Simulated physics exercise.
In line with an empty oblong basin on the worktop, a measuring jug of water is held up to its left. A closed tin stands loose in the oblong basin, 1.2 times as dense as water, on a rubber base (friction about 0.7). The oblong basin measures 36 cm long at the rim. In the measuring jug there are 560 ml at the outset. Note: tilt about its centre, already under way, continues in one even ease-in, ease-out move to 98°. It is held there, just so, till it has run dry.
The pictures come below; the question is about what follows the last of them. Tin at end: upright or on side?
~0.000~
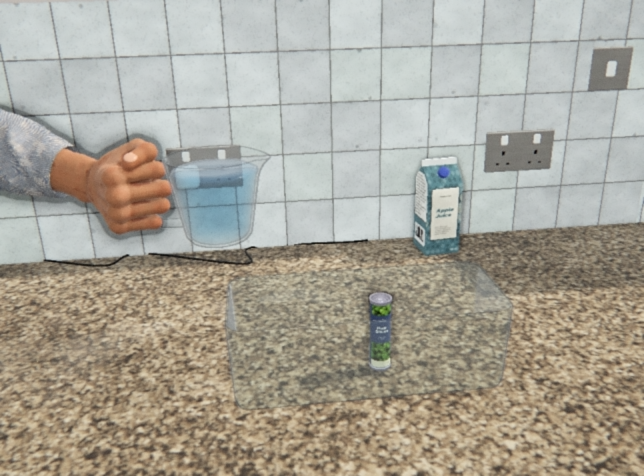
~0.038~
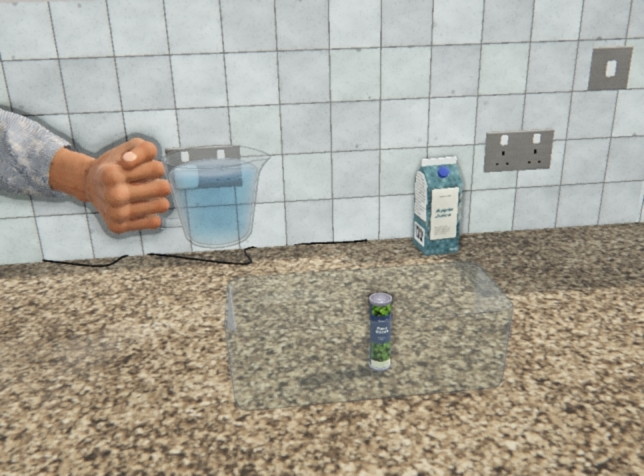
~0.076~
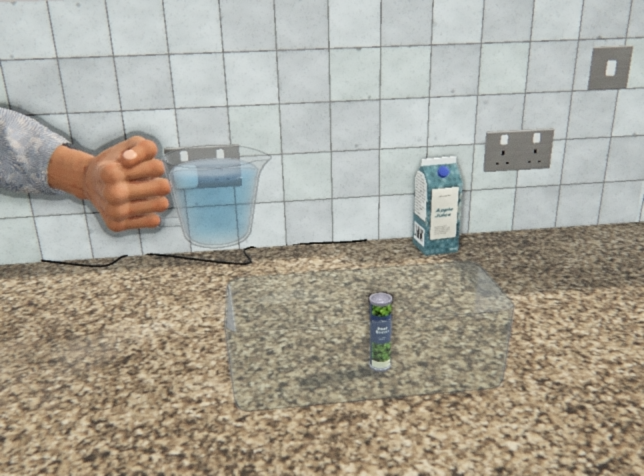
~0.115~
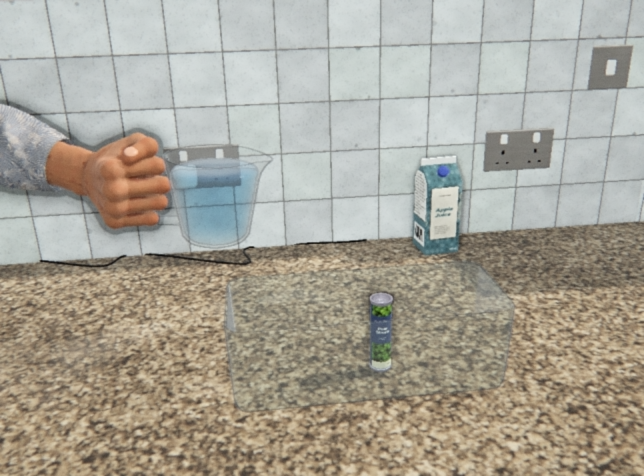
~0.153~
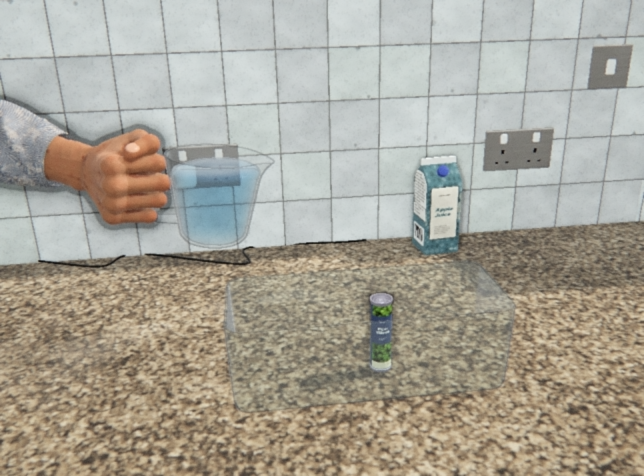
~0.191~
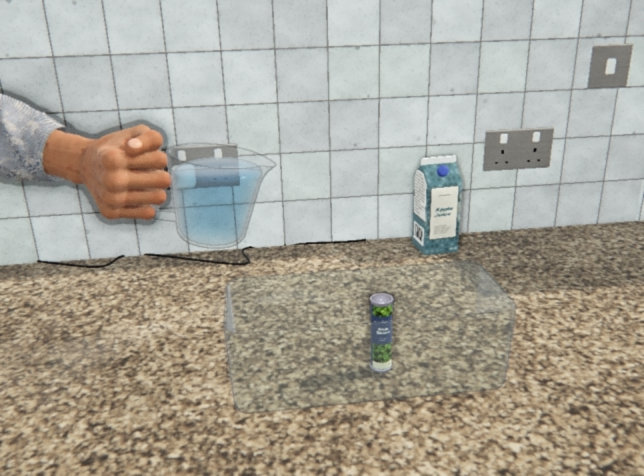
Most likely it will not capsize.
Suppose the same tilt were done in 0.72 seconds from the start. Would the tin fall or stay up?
The tin stays on its base.
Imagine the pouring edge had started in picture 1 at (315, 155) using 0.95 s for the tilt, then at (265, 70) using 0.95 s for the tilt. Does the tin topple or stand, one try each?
First it tips over; then it stays on its base.
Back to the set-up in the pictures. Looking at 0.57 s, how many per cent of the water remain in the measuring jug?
Close to 72 in a hundred.
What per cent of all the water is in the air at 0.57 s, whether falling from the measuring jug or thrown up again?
Close to 22 per cent, I'd say.
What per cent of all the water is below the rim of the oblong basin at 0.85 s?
About 60 %.
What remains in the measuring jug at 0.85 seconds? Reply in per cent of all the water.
Roughly 18 per cent.
Then, 0.57 s in, the tilt is 64° and 73 per cent is still to pour; the tin stands where it began.
Then, 0.85 s in, the tilt is 95° and 18 per cent is still to pour; the tin stands where it began.
Then, 1.13 s in, the tilt is 98° and 1 per cent is still to pour; the tin stands where it began.
Then, 1.45 s in, the tilt is 98° and 0 per cent is still to pour; the tin stands where it began.
Finally, the tin stands where it began.
